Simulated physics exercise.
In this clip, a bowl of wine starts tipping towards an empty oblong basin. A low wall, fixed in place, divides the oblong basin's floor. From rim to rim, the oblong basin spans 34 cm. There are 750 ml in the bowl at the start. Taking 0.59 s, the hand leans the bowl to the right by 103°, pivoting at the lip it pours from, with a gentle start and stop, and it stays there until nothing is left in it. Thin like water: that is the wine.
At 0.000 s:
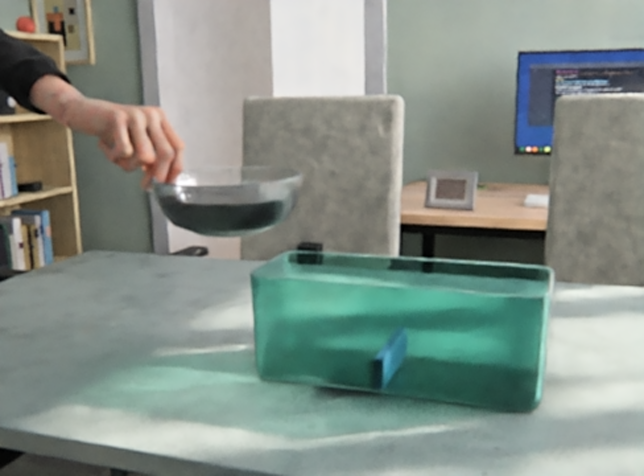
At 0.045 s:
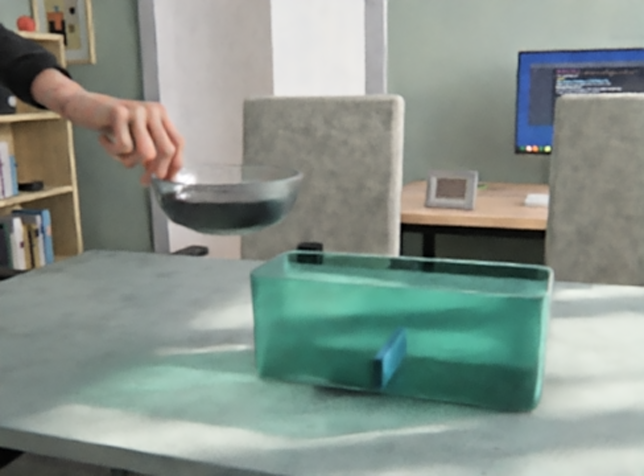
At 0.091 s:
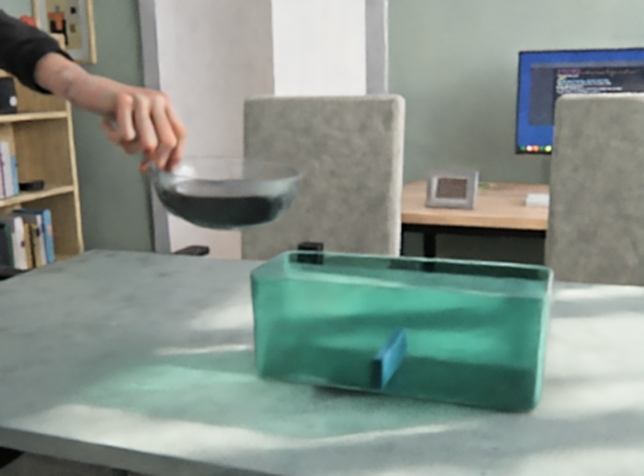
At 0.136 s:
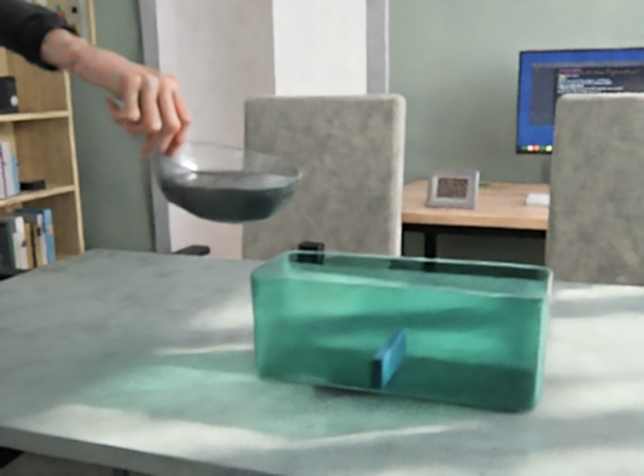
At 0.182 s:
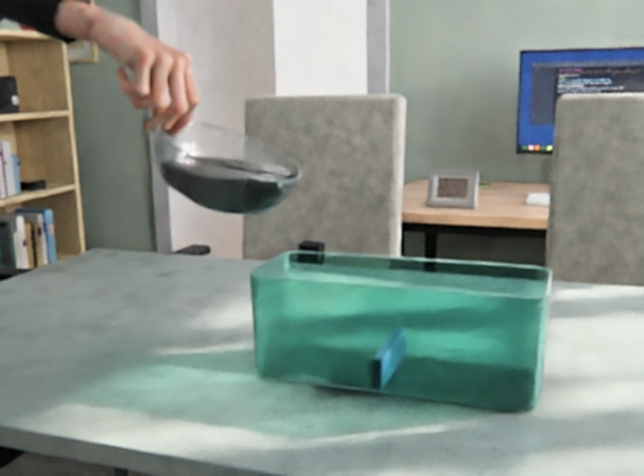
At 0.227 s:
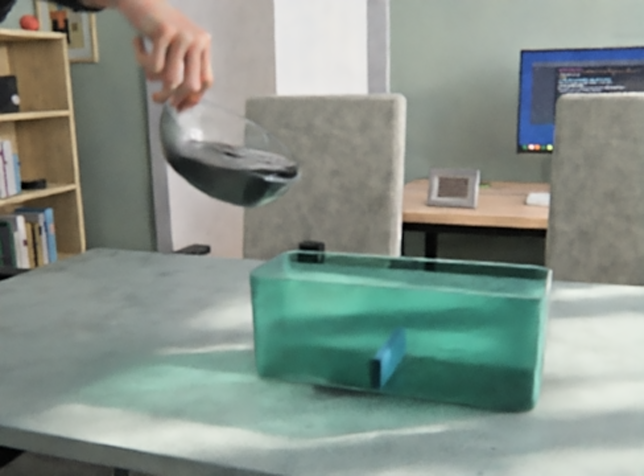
A hand reaching in from the left holds a clear glass bowl of dark liquid above a grey table and gradually tilts it to the right, its left side rising. Below and right sits a translucent green oblong basin with a small blue wall on its floor. The still, slightly elevated view shows grey chairs, a bookshelf at left, and a monitor on a wooden desk behind.
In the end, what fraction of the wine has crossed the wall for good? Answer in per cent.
In the end about 53 per cent has crossed for good.
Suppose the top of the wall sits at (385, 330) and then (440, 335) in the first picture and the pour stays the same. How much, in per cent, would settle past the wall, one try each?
I'd put it at about 60 per cent for the first and about 10 per cent for the second.
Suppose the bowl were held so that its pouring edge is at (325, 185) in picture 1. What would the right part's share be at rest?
65 %.
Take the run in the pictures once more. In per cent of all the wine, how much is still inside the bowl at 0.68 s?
What remains is about 0 percent of it all.
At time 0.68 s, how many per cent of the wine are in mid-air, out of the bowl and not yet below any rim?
About 4 % of the total.
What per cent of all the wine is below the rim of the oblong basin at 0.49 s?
About 12 per cent.
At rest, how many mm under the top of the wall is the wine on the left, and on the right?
Close to 20 mm left and close to 18 mm right.
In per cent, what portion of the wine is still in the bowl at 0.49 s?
Some 18 % of it is still there.
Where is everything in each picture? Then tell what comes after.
It leans 0°; its right rim is at (296, 180); the wine meets the walls at (172, 194) and (293, 197); the oblong basin's rim runs from (268, 264) to (551, 284); the wall's top is at (392, 343), in the first frame.
It leans 1°; its right rim is at (295, 180); the wine meets the walls at (171, 192) and (292, 196), in the second frame.
It leans 6°; its right rim is at (295, 180); the wine meets the walls at (172, 185) and (292, 192), in the third frame.
It leans 13°; its right rim is at (295, 180); the wine meets the walls at (172, 174) and (293, 186), in the fourth frame.
It leans 22°; its right rim is at (294, 181); the wine meets the walls at (174, 159) and (294, 178), in the fifth frame.
It leans 33°; its right rim is at (293, 181); the wine meets the walls at (177, 141) and (288, 168); 1 per cent is over the edge, in the sixth frame.
By 0.49 s the tilt is 95° and 19 per cent is still to pour, 11 is left of the wall and 0 right of it.
By 0.68 s the tilt is 103° and 0 per cent is still to pour, 26 is left of the wall and 69 right of it.
By 0.87 s the tilt is 103° and 0 per cent is still to pour, 29 is left of the wall and 48 right of it.
By 1.09 s the tilt is 103° and 0 per cent is still to pour, 39 is left of the wall and 54 right of it.
At rest 40 per cent lies left of the wall, 53 right of it and 6 outside.
